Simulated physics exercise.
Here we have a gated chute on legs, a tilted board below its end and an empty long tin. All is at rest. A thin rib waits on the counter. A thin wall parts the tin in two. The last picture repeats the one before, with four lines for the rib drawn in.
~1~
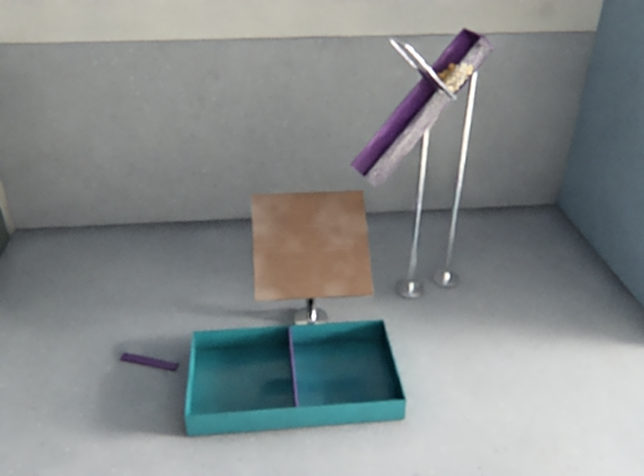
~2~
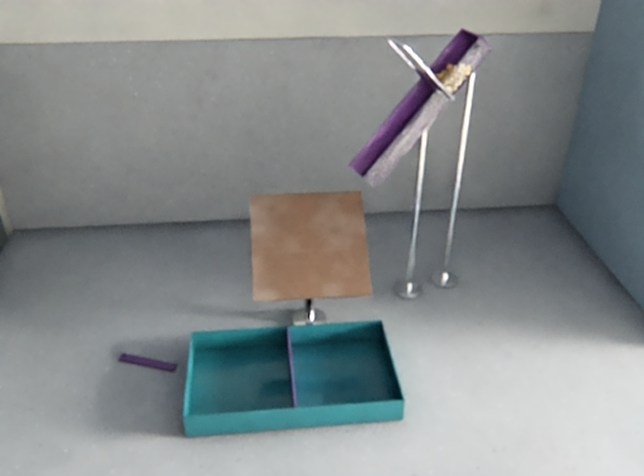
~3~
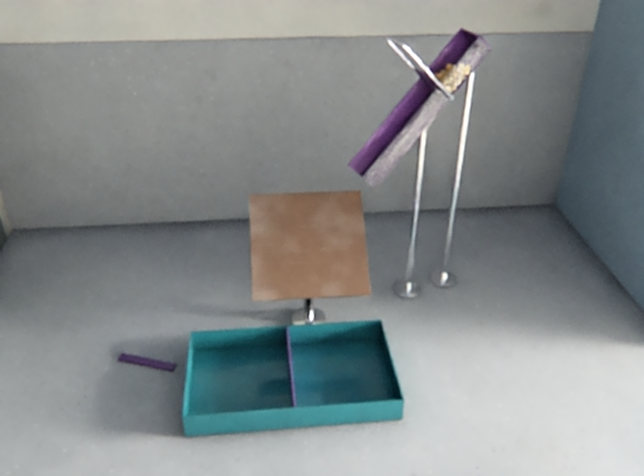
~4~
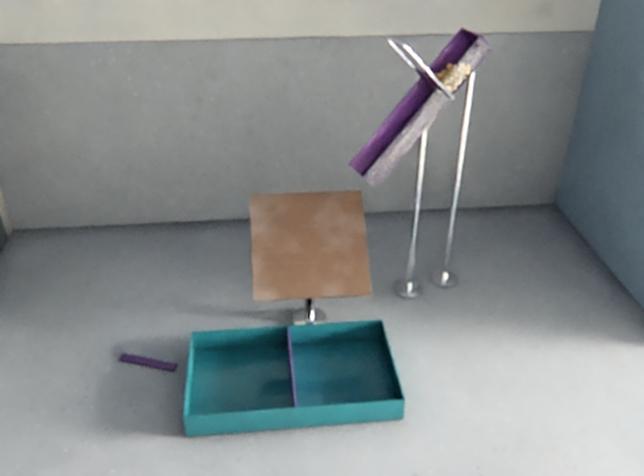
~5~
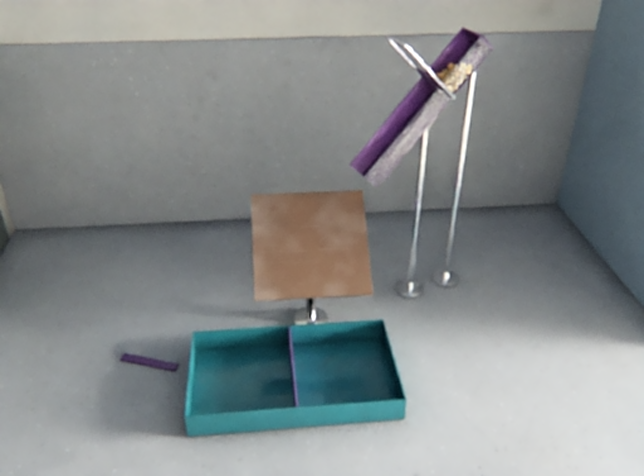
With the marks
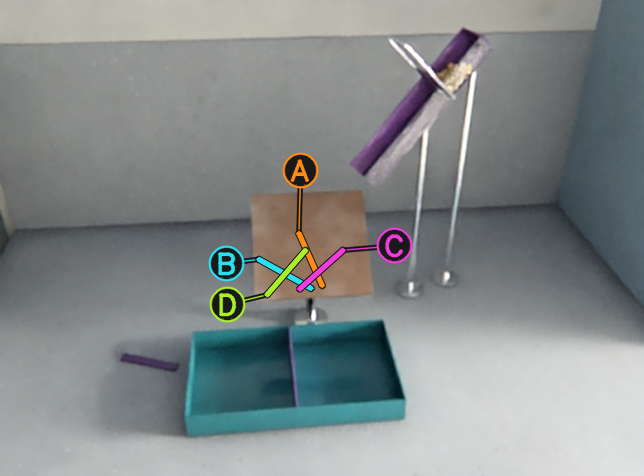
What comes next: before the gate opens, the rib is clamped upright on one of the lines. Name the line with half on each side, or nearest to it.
The answer is line D.
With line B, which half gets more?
The right half.
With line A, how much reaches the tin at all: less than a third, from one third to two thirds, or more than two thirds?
More than two thirds.
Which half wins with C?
The left half.
On the marked copy, line A from (298, 233) to (322, 285); line B from (258, 259) to (311, 288); line C from (343, 250) to (299, 289); line D from (305, 250) to (267, 294).
With A, of what is caught, just a few in the left half, almost all in the right.
With B, of what is caught, about a tenth in the left half, almost all in the right.
With C, of what is caught, almost all in the left half, just a few in the right.
With D, of what is caught, roughly a third in the left half, roughly two thirds in the right.
